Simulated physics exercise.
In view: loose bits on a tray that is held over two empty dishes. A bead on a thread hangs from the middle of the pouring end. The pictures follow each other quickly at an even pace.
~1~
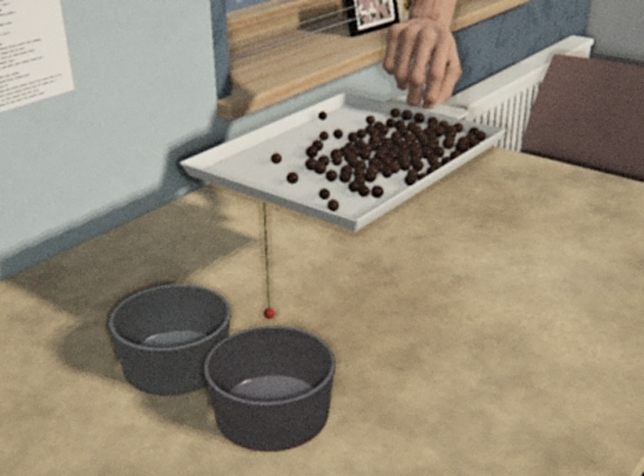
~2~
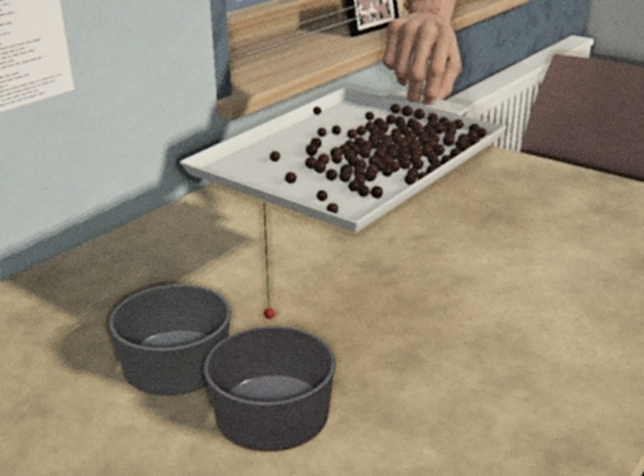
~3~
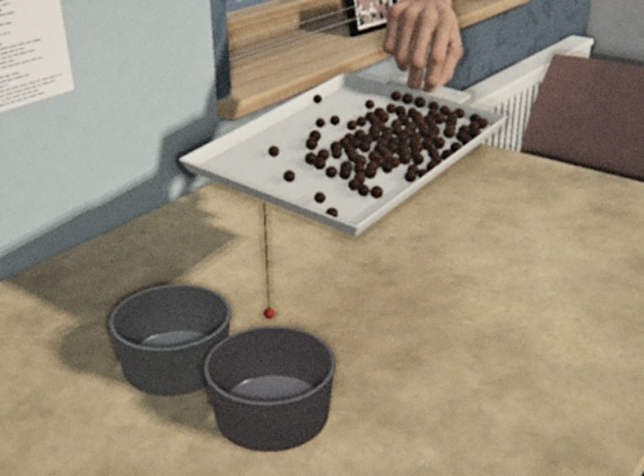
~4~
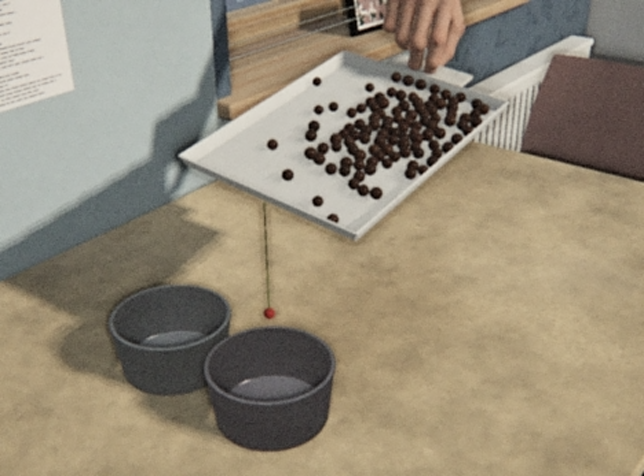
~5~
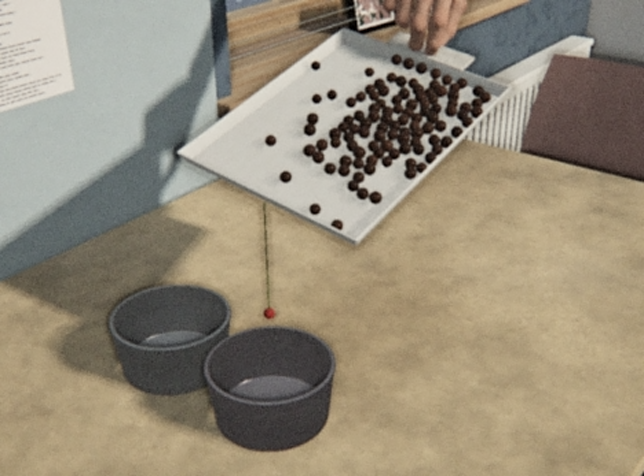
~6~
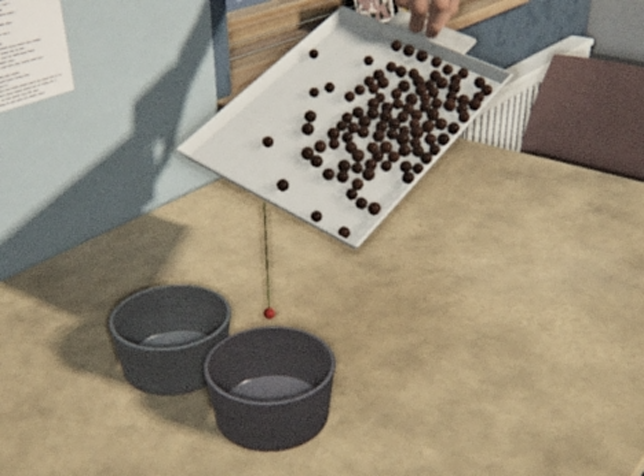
A white tray of chocolate balls tilted more and more steeply as a hand raised its far side, and the balls began shifting down its surface above two empty dark dishes.
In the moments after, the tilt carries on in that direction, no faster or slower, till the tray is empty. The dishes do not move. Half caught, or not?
In the dishes lies less than half of it.
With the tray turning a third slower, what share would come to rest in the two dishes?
Roughly 30 in a hundred.
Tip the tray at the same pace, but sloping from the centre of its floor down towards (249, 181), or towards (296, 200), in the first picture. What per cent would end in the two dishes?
In turn 60 and 40 in a hundred.
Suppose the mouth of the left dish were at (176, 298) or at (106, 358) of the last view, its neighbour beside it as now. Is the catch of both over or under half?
One: Under half. Two: Under half.
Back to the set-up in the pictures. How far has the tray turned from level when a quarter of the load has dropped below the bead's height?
Near 65 degrees.
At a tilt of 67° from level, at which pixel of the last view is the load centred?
Around (331, 334).
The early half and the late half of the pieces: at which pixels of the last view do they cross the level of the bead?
First near (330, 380), later near (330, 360).
Soon, tray tipped steeply; about a quarter on the tray; a small part in the right dish; about a quarter outside both; about a third in the air.
A while on, tray tipped past a quarter turn; about a quarter in the right dish; most outside both.
Towards the end, tray tipped past a quarter turn; about a quarter in the right dish; most outside both.
Finally, tray tipped past a quarter turn; about a quarter in the right dish; none in the left dish; most outside both.
